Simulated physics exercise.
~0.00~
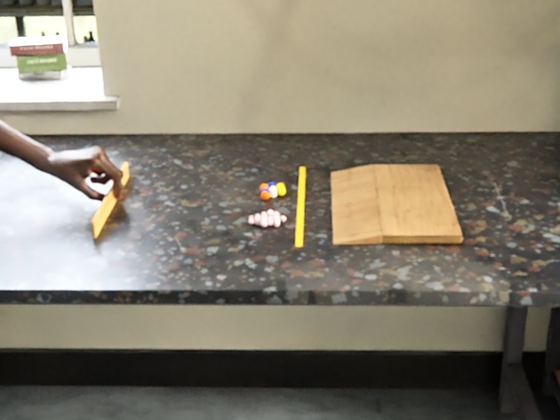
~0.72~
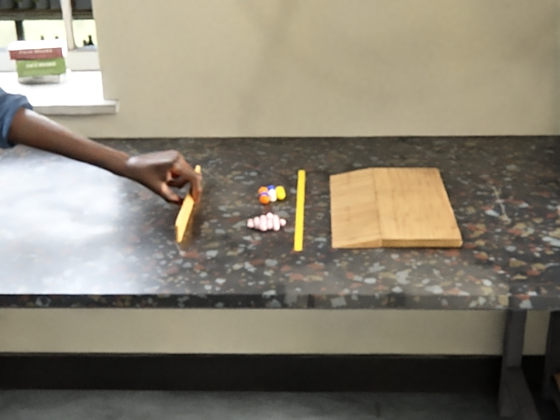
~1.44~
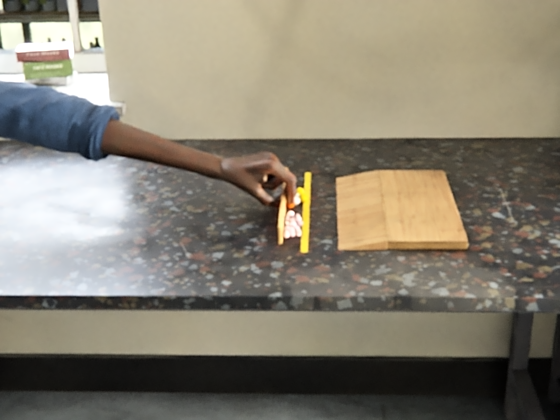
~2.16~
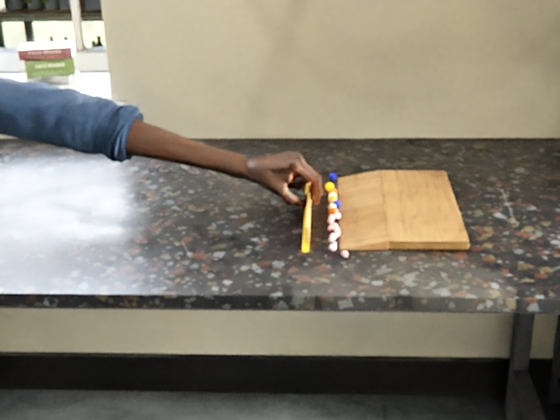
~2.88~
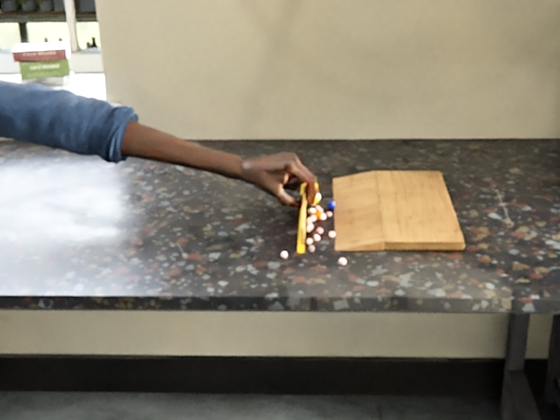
On a dark speckled countertop, a hand slides an upright strip of wood rightward into two small batches of loose pieces, stopping at the yellow tape; the pieces run on to the sloping edge of a wooden slab, then roll back, almost all ending short of it.
